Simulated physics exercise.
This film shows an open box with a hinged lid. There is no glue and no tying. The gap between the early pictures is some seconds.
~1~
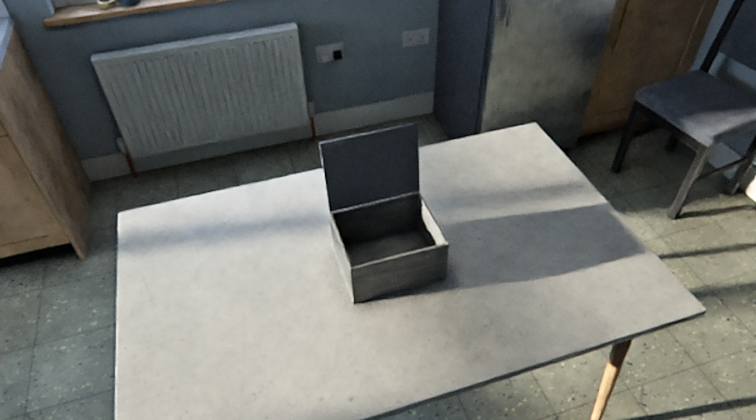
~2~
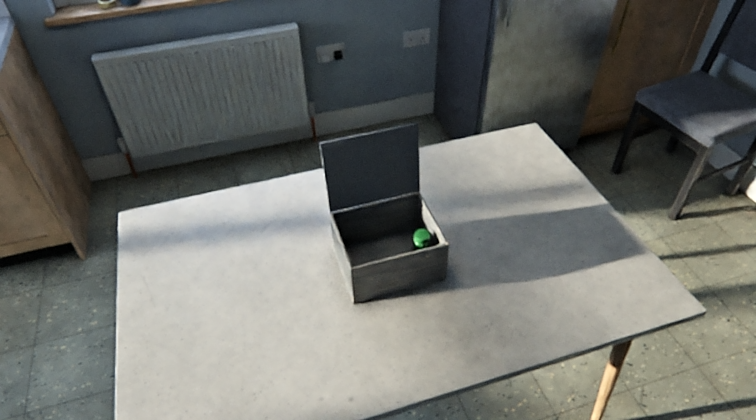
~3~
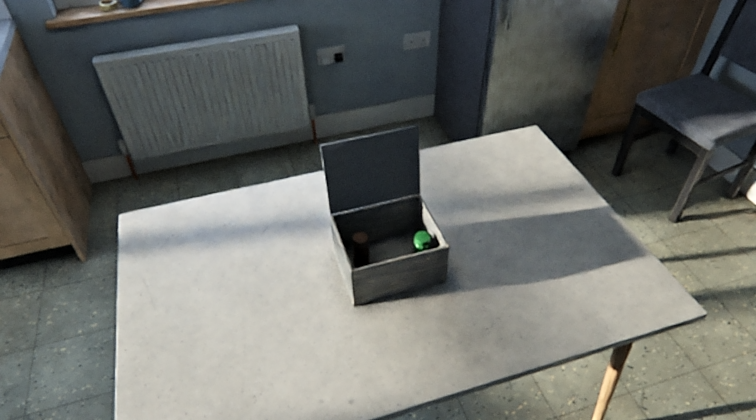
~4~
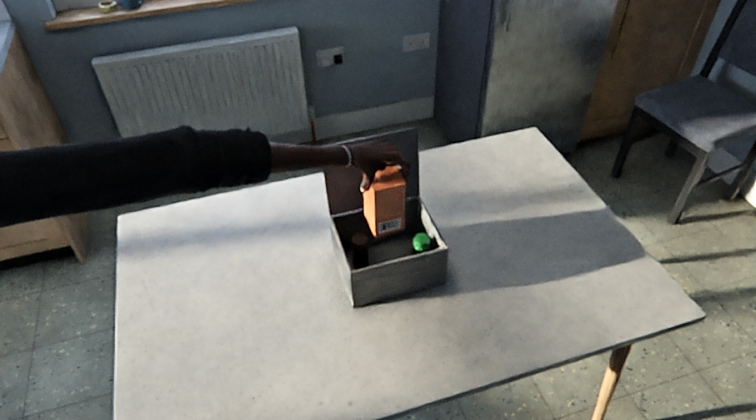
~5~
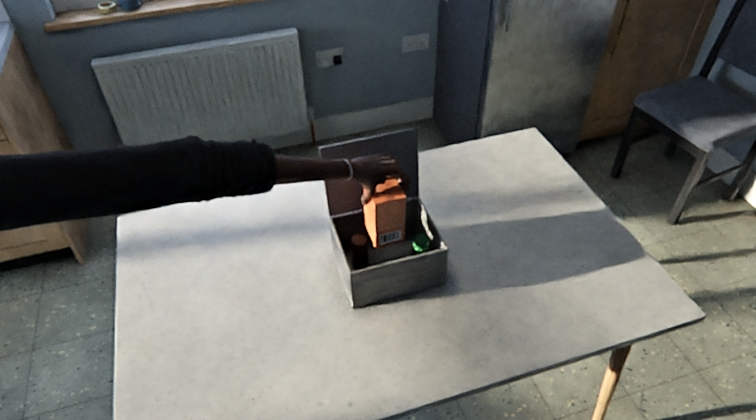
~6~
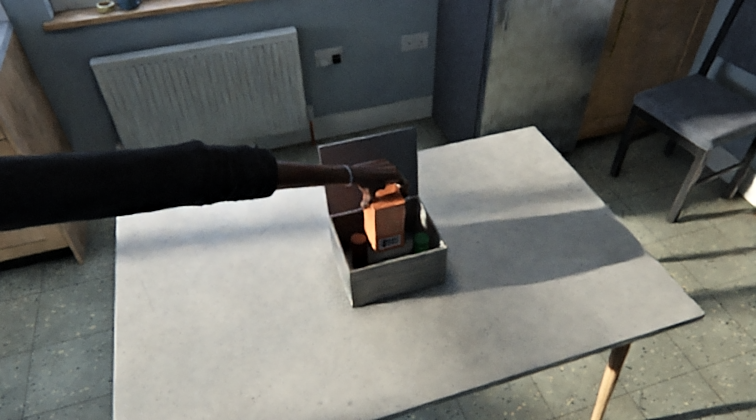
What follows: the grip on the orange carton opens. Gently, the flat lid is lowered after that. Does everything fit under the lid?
Stays open.
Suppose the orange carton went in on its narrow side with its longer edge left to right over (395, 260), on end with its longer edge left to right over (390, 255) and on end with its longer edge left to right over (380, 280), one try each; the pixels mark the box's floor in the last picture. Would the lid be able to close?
First try: It comes fully down; second try: It gets propped open; third try: It gets propped open.
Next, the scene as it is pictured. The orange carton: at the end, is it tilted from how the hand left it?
As it turns out, the orange carton keeps its original angle.
Then, 0.30 s on from there, orange carton shifted about its own width near (384, 242).
Then, 1.40 s on from there, lid 72° above the rim; orange carton shifted about its own width near (384, 246).
Then, 1.90 s on from there, lid 34° above the rim; orange carton shifted about its own width near (384, 246).
Then, 3.50 s on from there, lid 23° above the rim; orange carton shifted about its own width near (384, 246).
In the end, lid 23° above the rim; moved from the start, orange carton; the other 2 unmoved. At the end, from the last picture's camera, orange carton near (384, 246).
